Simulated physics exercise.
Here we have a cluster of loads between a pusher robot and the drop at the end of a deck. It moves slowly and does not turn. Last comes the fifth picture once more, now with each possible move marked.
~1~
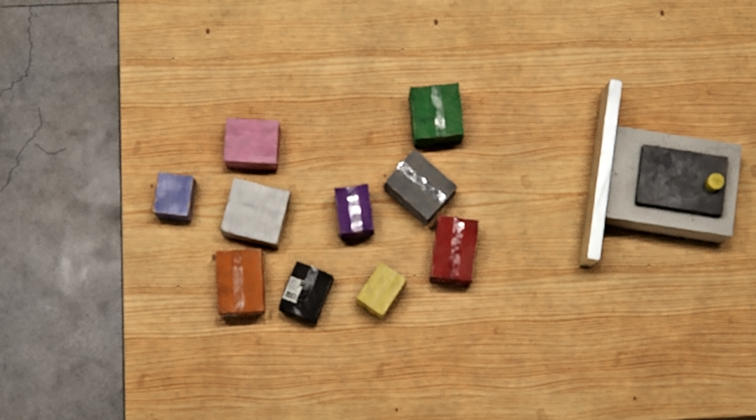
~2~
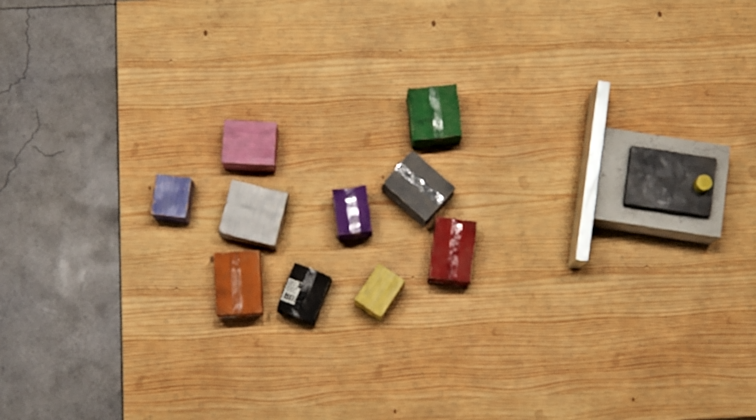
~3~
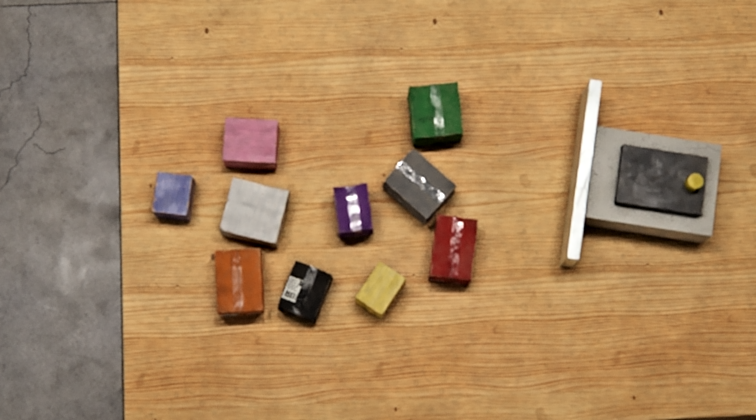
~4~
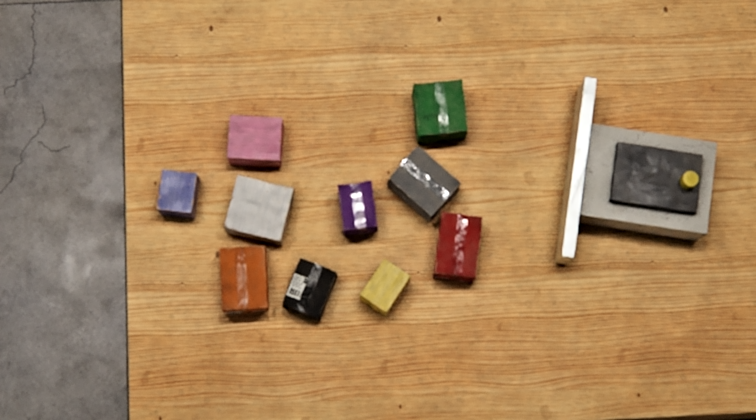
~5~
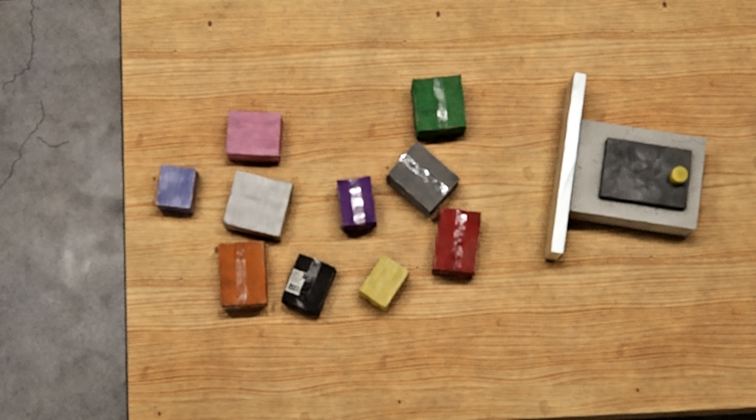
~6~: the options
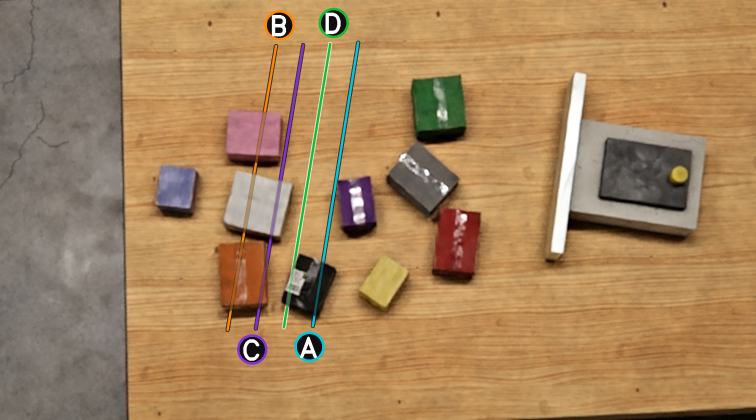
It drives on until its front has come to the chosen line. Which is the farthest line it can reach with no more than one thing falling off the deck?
Up to line B.
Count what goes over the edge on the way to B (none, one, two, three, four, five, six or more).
By then, one.
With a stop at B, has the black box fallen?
No.
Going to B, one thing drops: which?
The blue crate.
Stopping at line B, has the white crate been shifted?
By then, yes.
On the marked copy, A at (336, 182); B at (252, 186); C at (280, 185); D at (307, 183).
With B. Early on, robot (527, 177); yellow crate (378, 288); green parcel (432, 103).
Further on, robot (414, 182); orange parcel (218, 280); white crate (227, 211).
At the end, robot (325, 186); blue crate over the edge; orange parcel (136, 309); one fallen.
As for the rest, A is within the limit but short; C is within the limit but short; D is within the limit but short.
